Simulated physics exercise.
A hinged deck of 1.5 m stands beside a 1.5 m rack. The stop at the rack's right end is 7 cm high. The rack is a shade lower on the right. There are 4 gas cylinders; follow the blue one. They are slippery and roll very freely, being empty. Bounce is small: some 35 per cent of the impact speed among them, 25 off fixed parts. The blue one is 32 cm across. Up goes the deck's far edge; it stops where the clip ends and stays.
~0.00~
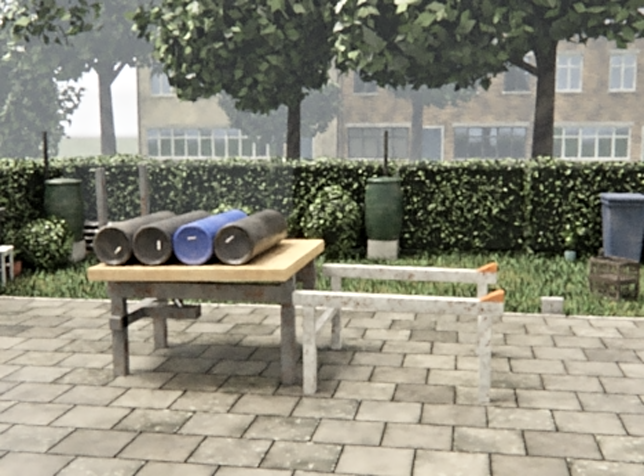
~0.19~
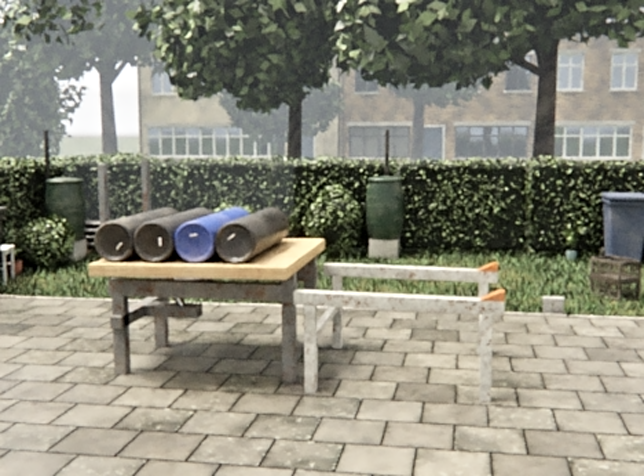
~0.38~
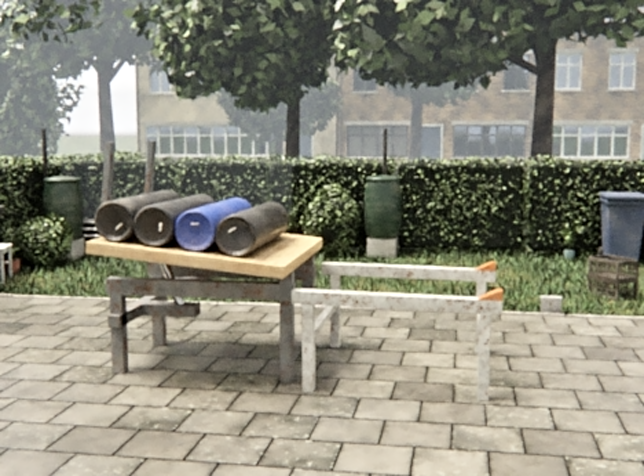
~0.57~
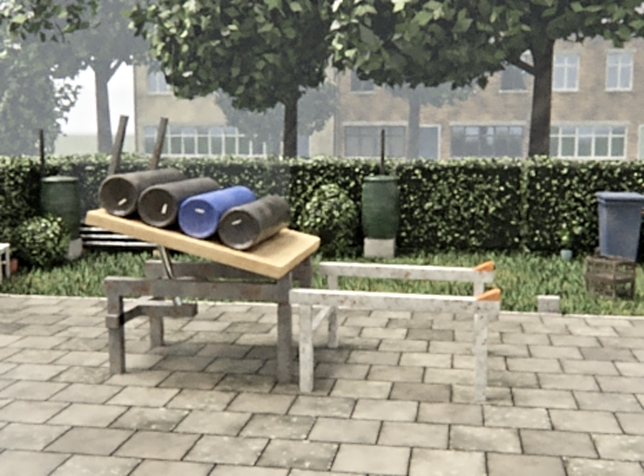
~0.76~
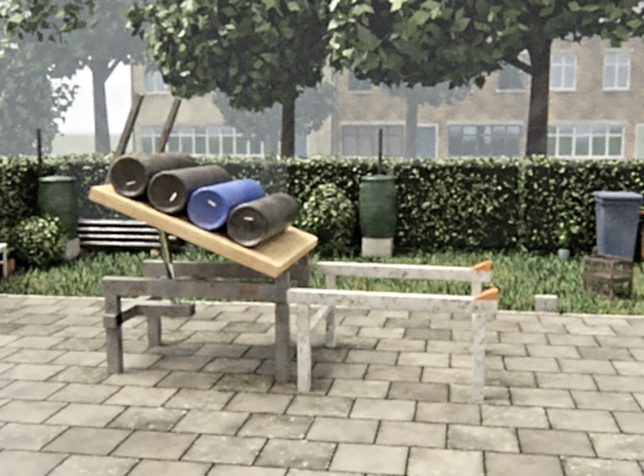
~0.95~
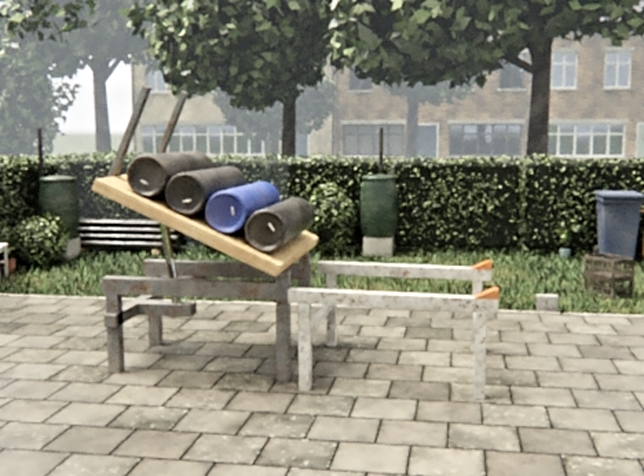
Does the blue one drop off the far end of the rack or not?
Blue goes over the stop.
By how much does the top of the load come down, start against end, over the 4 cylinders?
Roughly 20 cm.
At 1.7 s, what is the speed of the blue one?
About 1.5 m/s.
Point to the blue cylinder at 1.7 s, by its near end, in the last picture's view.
Around (351, 271).
Then, 1.7 s in, blue is on the rack, 105 cm from the rack's far end, rolling right; 0 past the stop so far.
Then, 2.7 s in, blue is beyond the stop and falling; 2 past the stop so far.
In the end (7.3 s), blue is beyond the stop, on the ground; 3 past the stop so far.
